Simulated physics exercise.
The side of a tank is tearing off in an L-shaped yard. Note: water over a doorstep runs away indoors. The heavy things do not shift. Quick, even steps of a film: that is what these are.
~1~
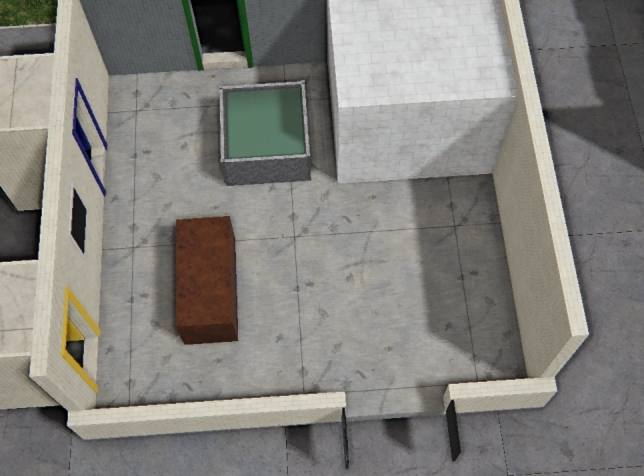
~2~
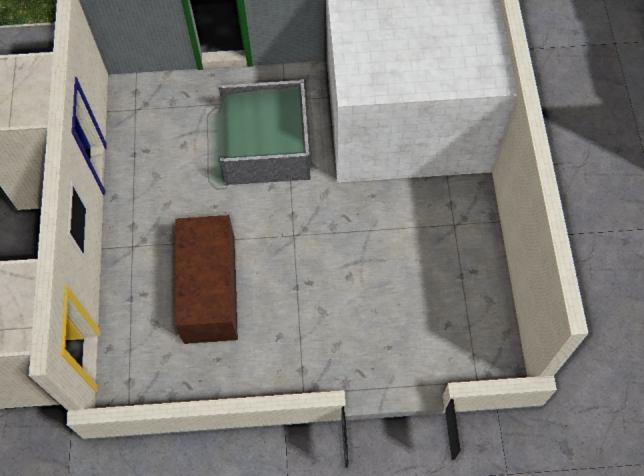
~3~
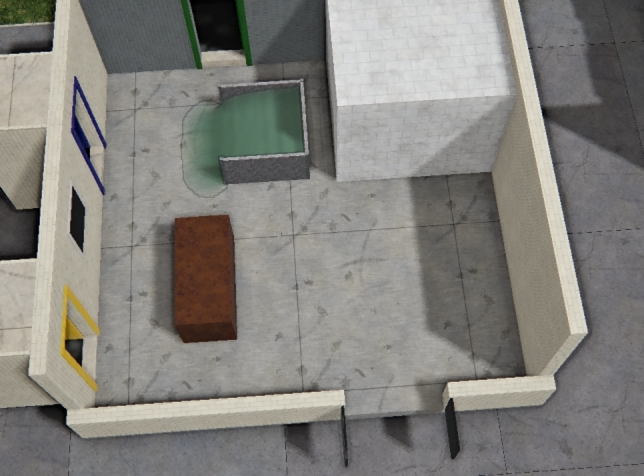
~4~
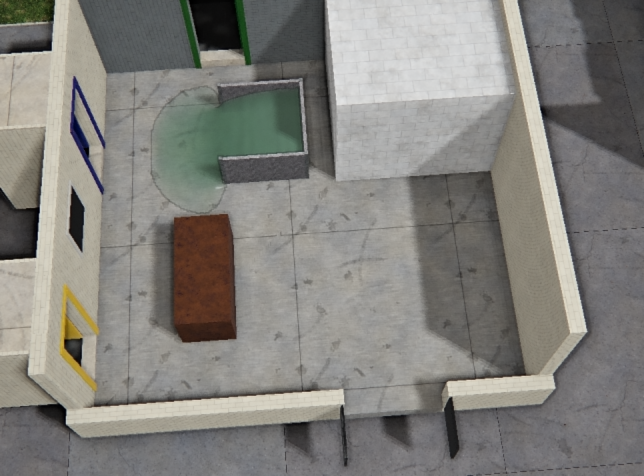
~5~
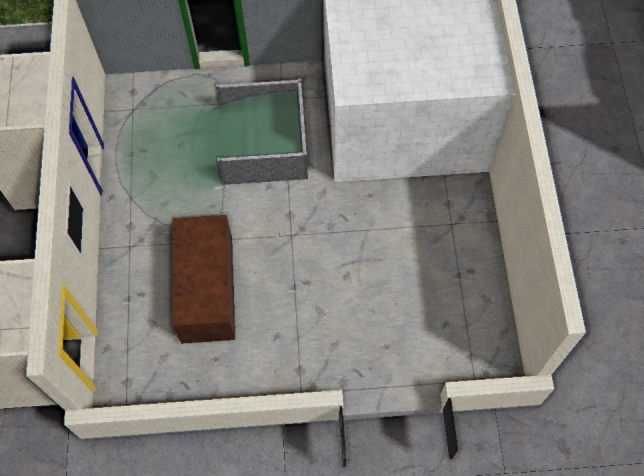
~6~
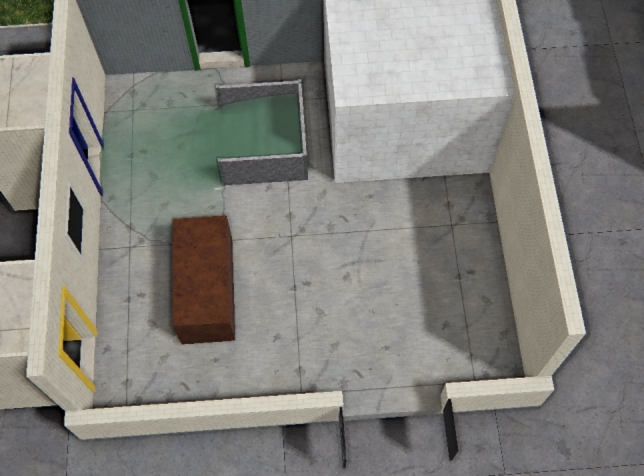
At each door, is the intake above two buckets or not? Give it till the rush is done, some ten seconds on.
Green door: Not above, yellow door: Above, blue door: Above.
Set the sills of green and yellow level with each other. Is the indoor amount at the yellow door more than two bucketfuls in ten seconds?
Yellow: Falls short.
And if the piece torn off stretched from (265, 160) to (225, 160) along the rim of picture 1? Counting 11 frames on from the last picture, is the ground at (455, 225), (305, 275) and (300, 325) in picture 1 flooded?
Point one not reached; point two reached; point three reached.
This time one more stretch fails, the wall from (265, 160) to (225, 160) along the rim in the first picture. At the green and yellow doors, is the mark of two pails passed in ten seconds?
In short: Green falls short, yellow exceeds the limit.
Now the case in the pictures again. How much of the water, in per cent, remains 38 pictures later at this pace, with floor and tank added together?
It comes to roughly 86 per cent.
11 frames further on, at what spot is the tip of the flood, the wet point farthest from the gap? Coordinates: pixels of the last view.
Approximate pixel: (94, 400).
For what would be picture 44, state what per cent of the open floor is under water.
Roughly 65 percent, I reckon.
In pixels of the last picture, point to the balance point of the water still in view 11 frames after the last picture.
I reckon somewhere around (167, 159).
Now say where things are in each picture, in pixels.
The first frame shows still water in the tank at (264, 123).
In the second frame, the front is at a hidden place, out from the gap at (226, 139).
In the third frame, the front is at (201, 193), out from the gap at (226, 140).
In the fourth frame, water pours out at (225, 140) and has run to (166, 110).
In the fifth frame, water pours out at (224, 141) and has run to (121, 171).
In the sixth frame, water pours out at (224, 142) and has run to (102, 195).
A moment on, water covers 25 % of the floor; the green door wet at the sill, nothing in, the yellow door not reached, the blue door far over two buckets in.
Next, water covers 25 % of the floor; the green door wet at the sill, nothing in, the yellow door wet at the sill, nothing in, the blue door far over two buckets in.
Then, water covers 40 % of the floor; the green door wet at the sill, nothing in, the yellow door under two buckets in, the blue door far over two buckets in.
Later, water covers 65 % of the floor; the green door wet at the sill, nothing in, the yellow door under two buckets in, the blue door far over two buckets in.
In the end, water covers 85 % of the floor; the green door wet at the sill, nothing in, the yellow door far over two buckets in, the blue door far over two buckets in.
